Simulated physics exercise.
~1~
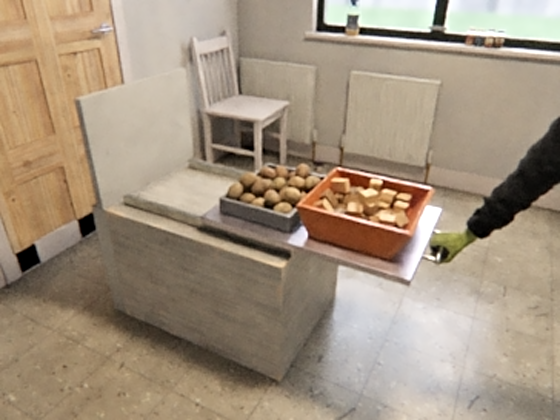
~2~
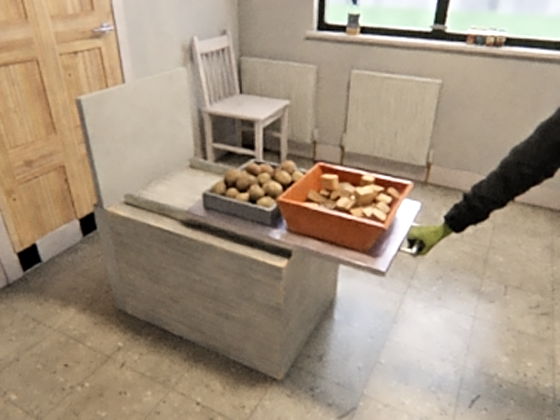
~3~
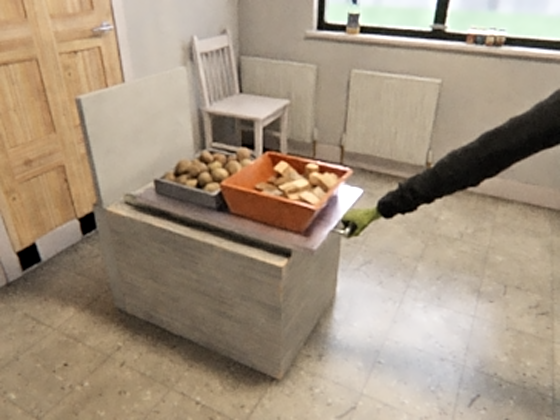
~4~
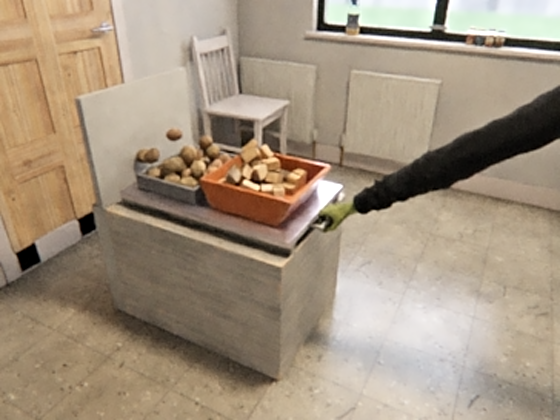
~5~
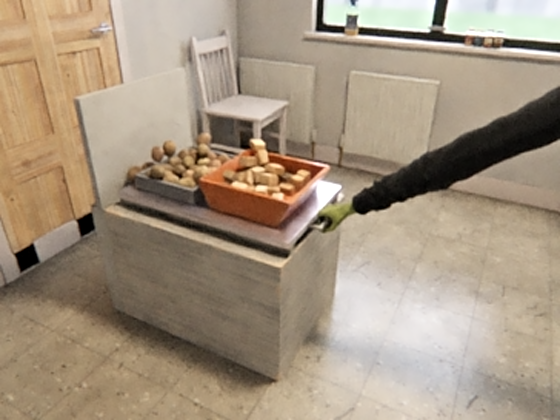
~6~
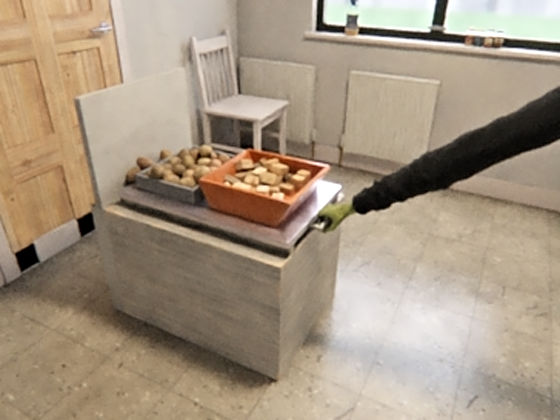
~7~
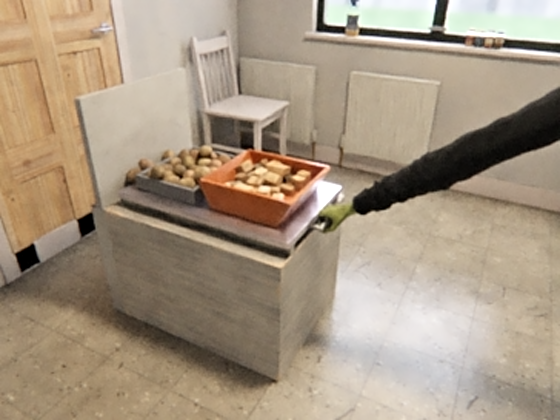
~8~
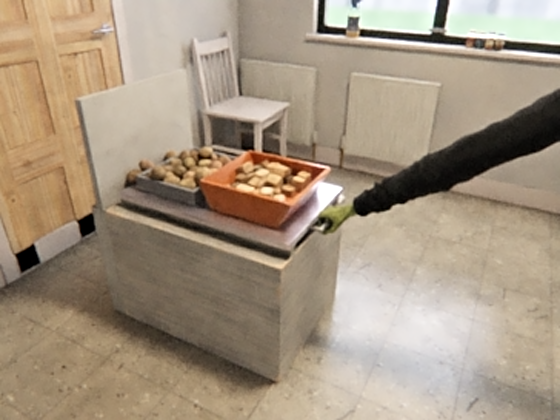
In a tiled room, a gloved hand pushes a shelf of two laden baskets onto a box, jolting the contents before they settle.
